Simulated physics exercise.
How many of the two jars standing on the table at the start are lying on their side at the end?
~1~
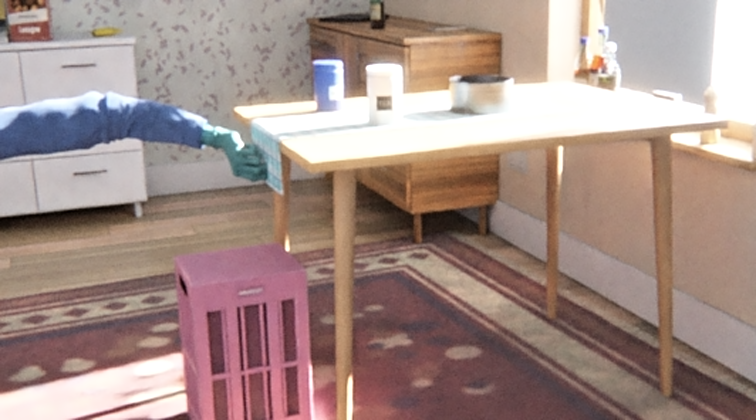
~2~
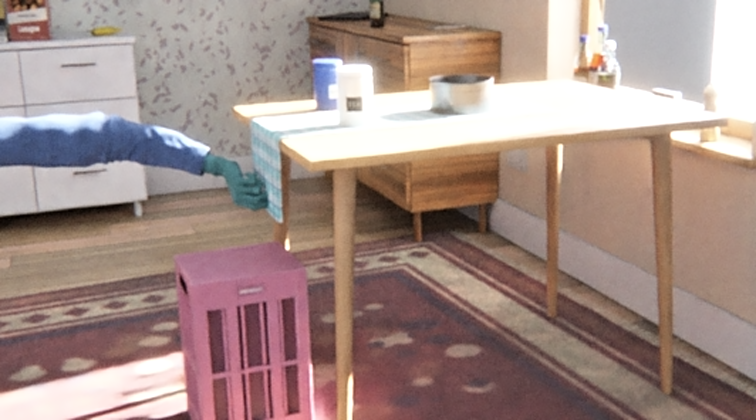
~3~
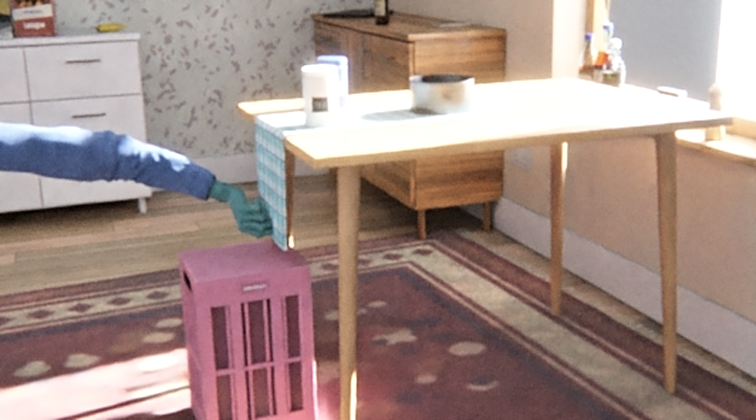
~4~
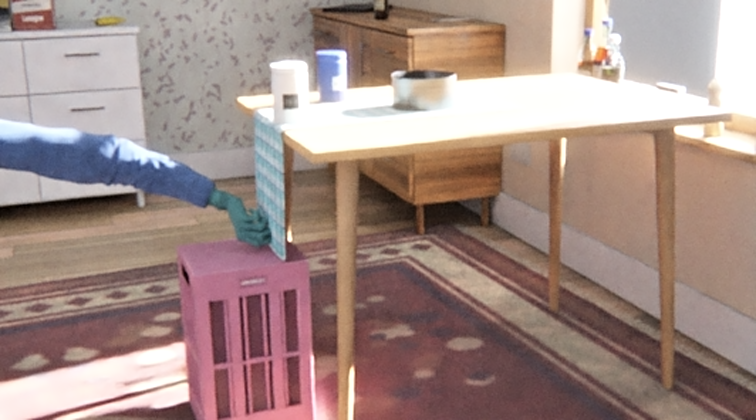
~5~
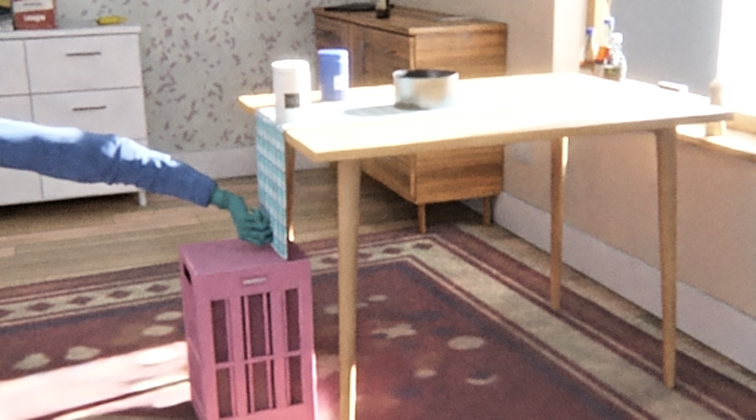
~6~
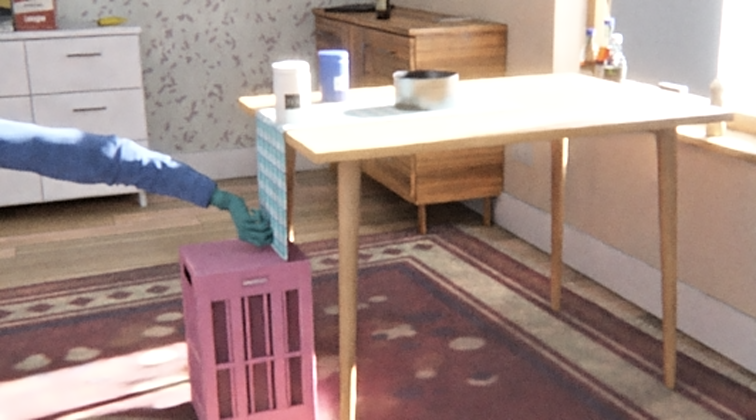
None of them are. The white jar has slid left but stays upright, and the blue jar still stands in its place.
An arm in a blue sleeve and teal glove reaches from the left toward a pale wooden table in a sunlit room, seen from the side by a slightly swaying camera. A turquoise scarf lies on the table with its end hanging above a pink crate, and a blue jar, a white jar and a pot stand on top. The hand draws the scarf downward, and the white jar and the pot slide left, the jar passing in front of the unmoved blue jar. The hem reaches the crate and everything stops, with both jars upright on the table.
